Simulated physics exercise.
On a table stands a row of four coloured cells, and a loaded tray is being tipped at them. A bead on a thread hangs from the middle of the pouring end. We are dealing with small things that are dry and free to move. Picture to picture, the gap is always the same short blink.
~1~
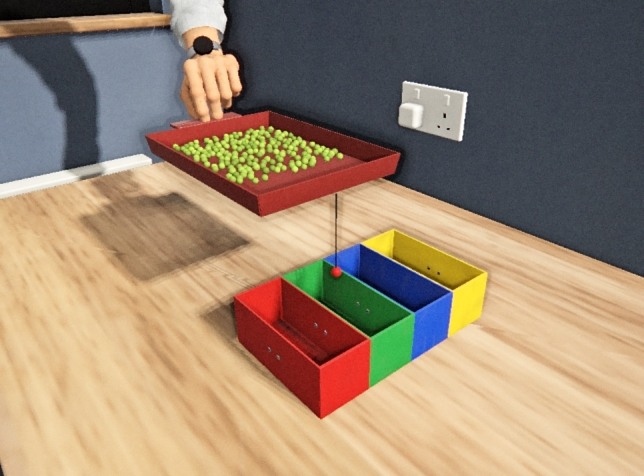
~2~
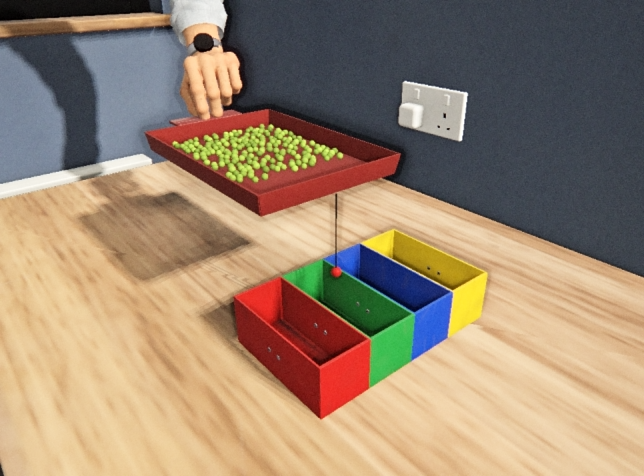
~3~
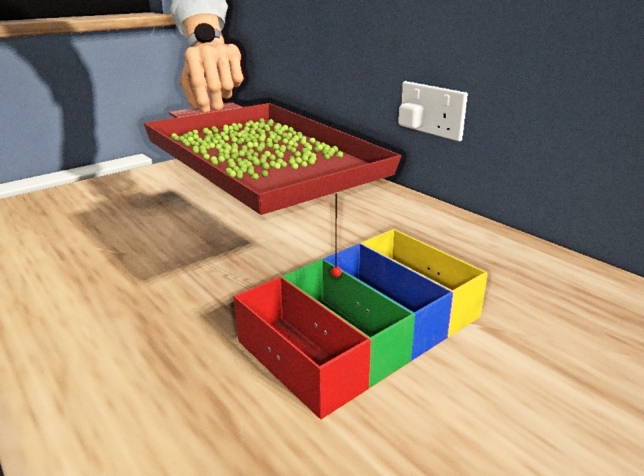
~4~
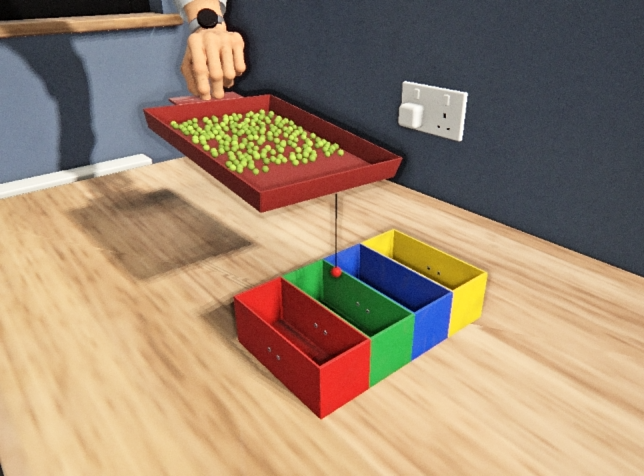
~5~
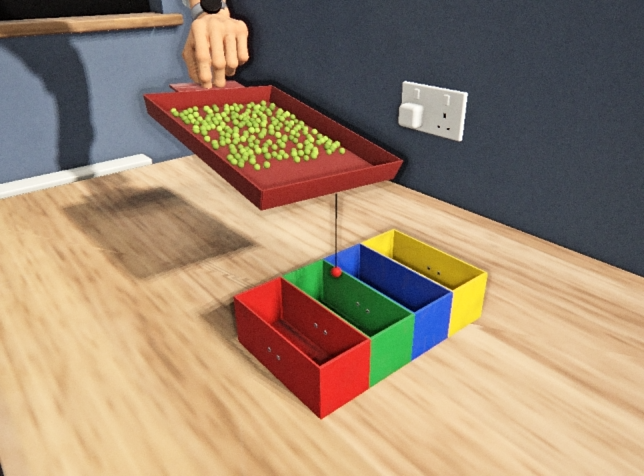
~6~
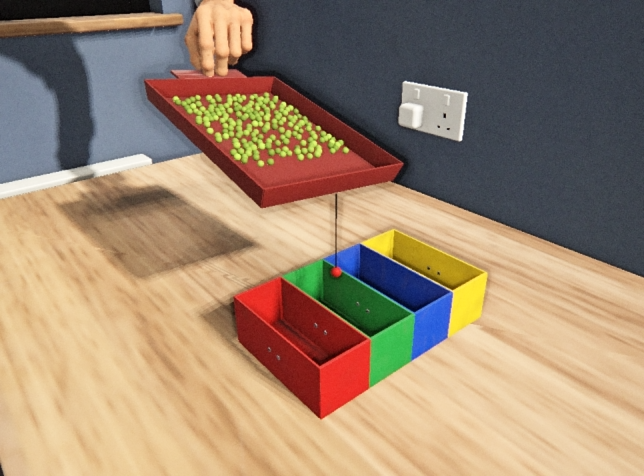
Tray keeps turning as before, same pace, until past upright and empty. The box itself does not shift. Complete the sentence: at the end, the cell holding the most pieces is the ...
... Blue cell.
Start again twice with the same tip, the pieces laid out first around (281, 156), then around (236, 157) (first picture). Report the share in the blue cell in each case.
Near 70 per cent and near 70 per cent.
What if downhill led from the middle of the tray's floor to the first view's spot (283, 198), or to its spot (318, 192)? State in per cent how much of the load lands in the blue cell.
Respectively 0 % and 20 %.
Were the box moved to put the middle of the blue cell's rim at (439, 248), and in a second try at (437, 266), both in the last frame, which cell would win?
First try: The green one; second try: The cell in green.
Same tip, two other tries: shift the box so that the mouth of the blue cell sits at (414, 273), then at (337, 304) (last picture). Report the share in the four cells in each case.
100 %, 30 %.
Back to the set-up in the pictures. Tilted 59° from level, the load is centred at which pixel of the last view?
(367, 170).
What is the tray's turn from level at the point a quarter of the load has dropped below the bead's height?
Around 100° at that moment.
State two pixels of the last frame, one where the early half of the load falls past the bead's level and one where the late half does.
I'd place the first part at (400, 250) and the rest at (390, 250).
Soon after the last picture, tray tipped steeply; nearly all on the tray; a stray few in the blue cell; a stray few in the yellow cell; a stray few falling or outside the box.
A little later, tray tipped right over; about two thirds on the tray; a small part in the blue cell; a small part in the yellow cell; a small part falling or outside the box.
Later still, tray tipped past a quarter turn; about two thirds in the blue cell; about a third in the yellow cell; a stray few in the green cell.
At rest, tray tipped past a quarter turn; about two thirds in the blue cell; about a third in the yellow cell; a stray few in the green cell; none in the red cell.
